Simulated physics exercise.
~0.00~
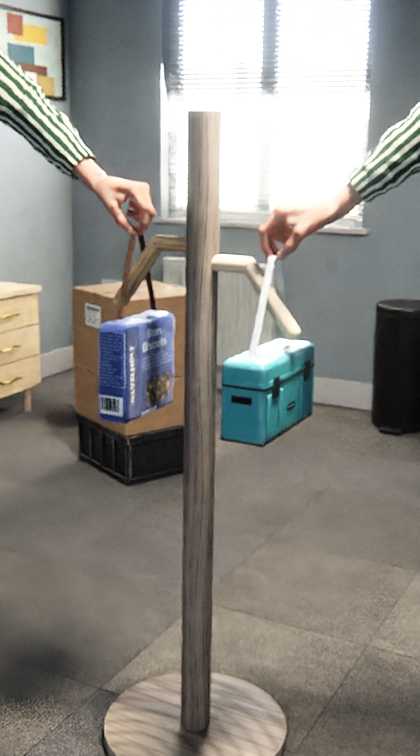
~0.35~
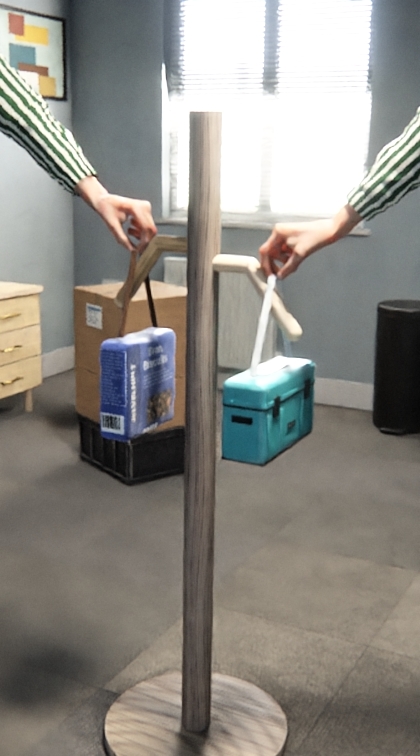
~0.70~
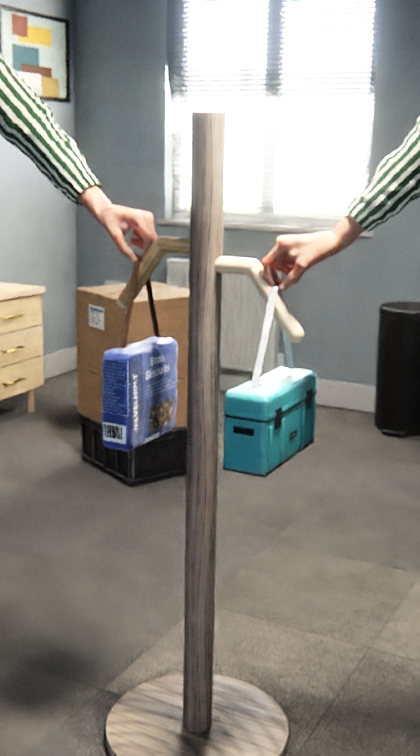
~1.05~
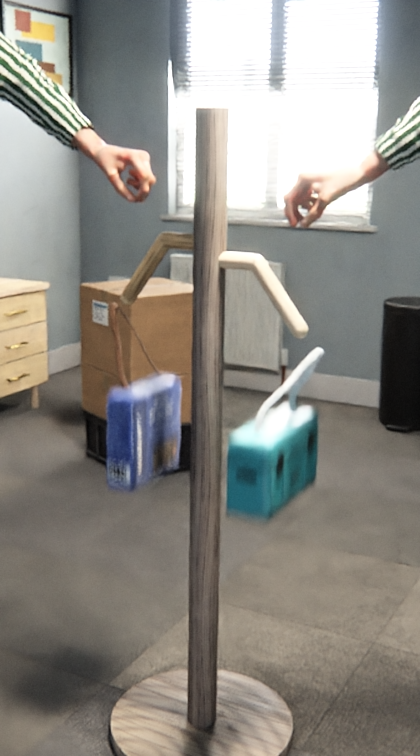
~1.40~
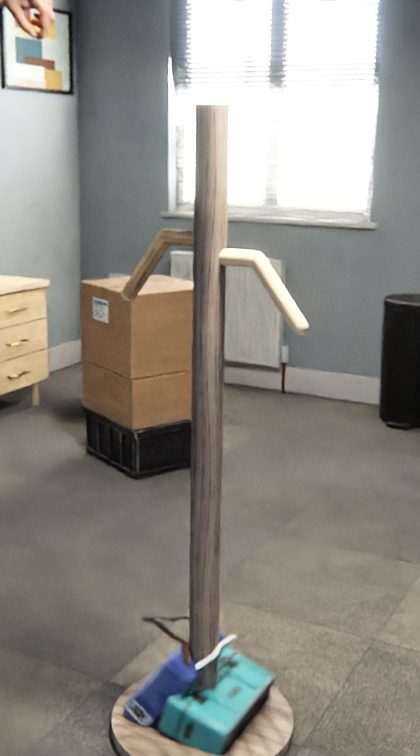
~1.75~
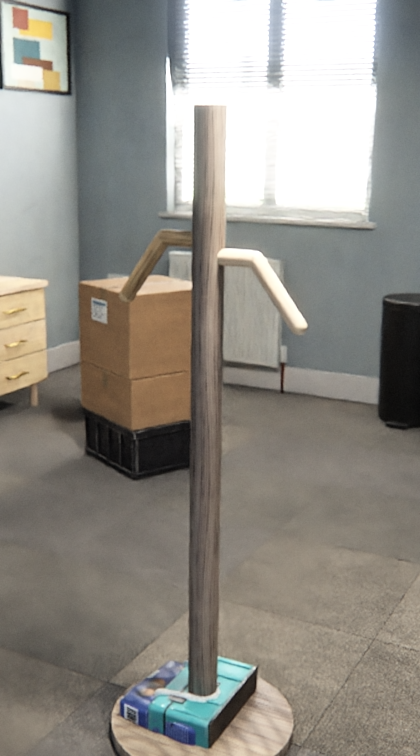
Blue bag and turquoise case being lowered by two hands beside a wooden post's pegs, then released, dropping onto the round base.
